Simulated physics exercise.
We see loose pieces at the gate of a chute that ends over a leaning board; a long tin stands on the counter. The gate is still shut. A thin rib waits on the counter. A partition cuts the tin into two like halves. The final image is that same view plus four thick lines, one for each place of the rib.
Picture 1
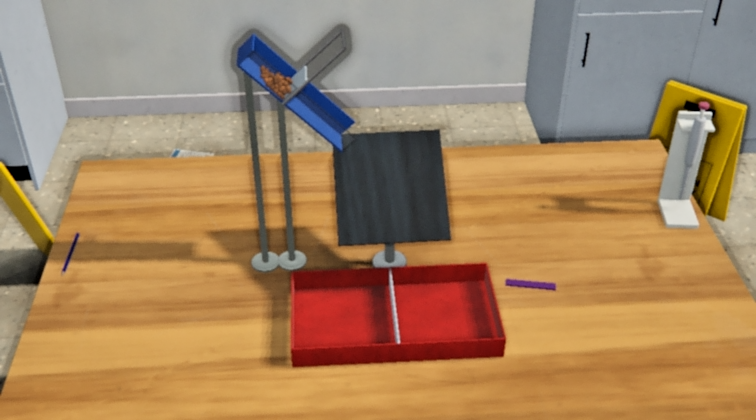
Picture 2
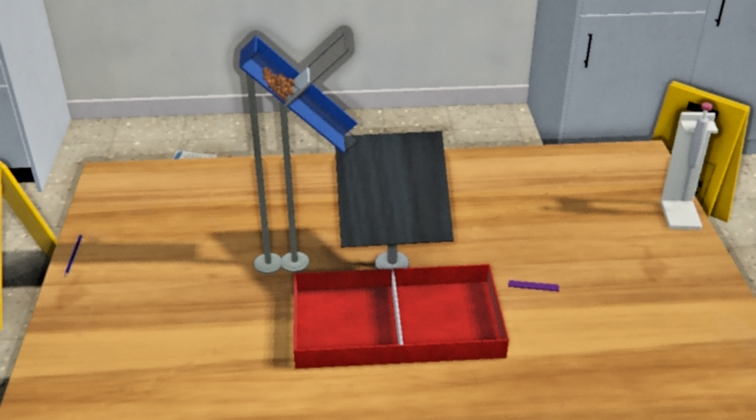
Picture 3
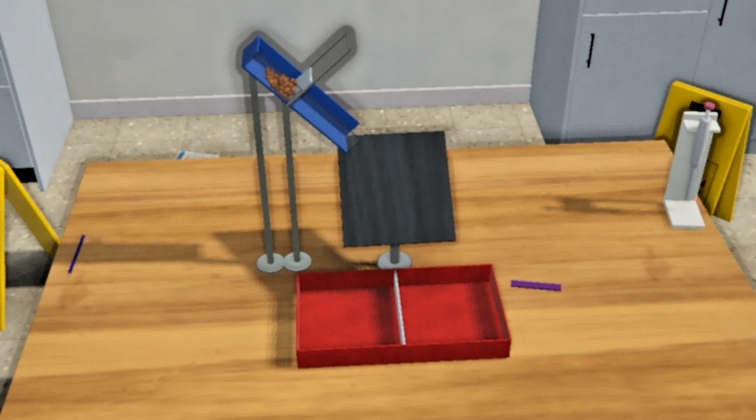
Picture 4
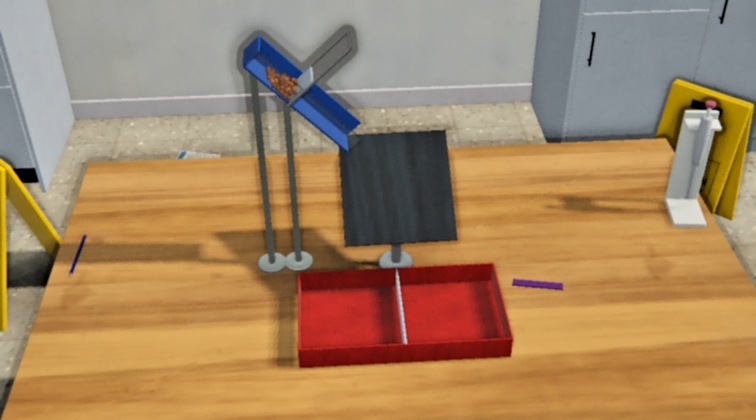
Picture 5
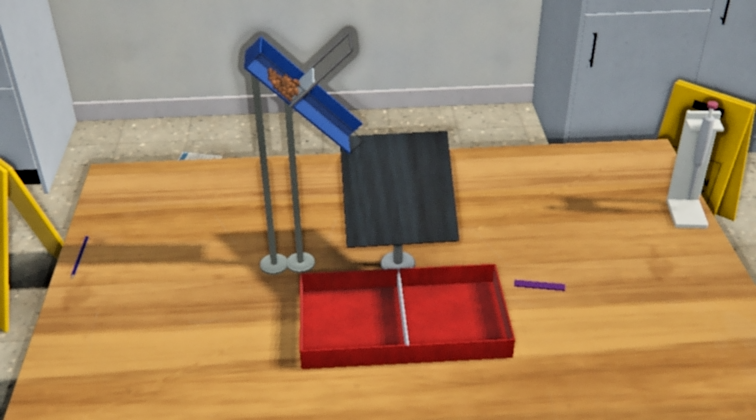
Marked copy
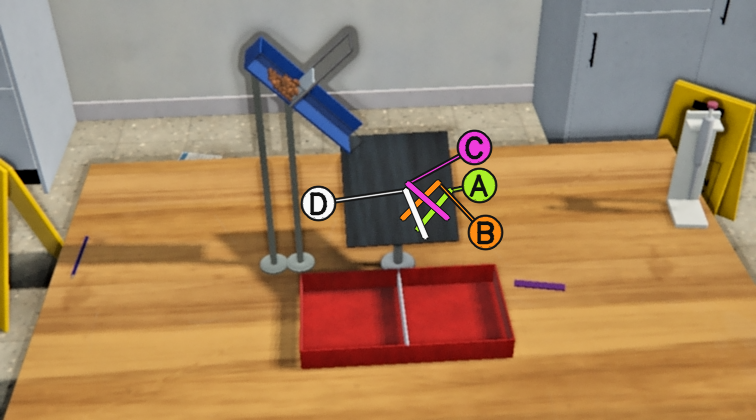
On a wooden counter, orange pieces rest in a sloping blue chute above a dark board.
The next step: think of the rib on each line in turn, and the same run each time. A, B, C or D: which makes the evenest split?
Take A.
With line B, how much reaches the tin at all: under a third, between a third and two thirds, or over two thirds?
Over two thirds.
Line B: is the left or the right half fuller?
The left half.
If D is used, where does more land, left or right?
The right half.
On the marked copy, line A from (449, 190) to (418, 228); line B from (438, 182) to (403, 217); line C from (408, 183) to (446, 217); line D from (405, 190) to (425, 236).
With A, of what is caught, about half in the left half, about half in the right.
With B, of what is caught, most in the left half, a small part in the right.
With C, of what is caught, a small part in the left half, most in the right.
With D, of what is caught, a small part in the left half, most in the right.
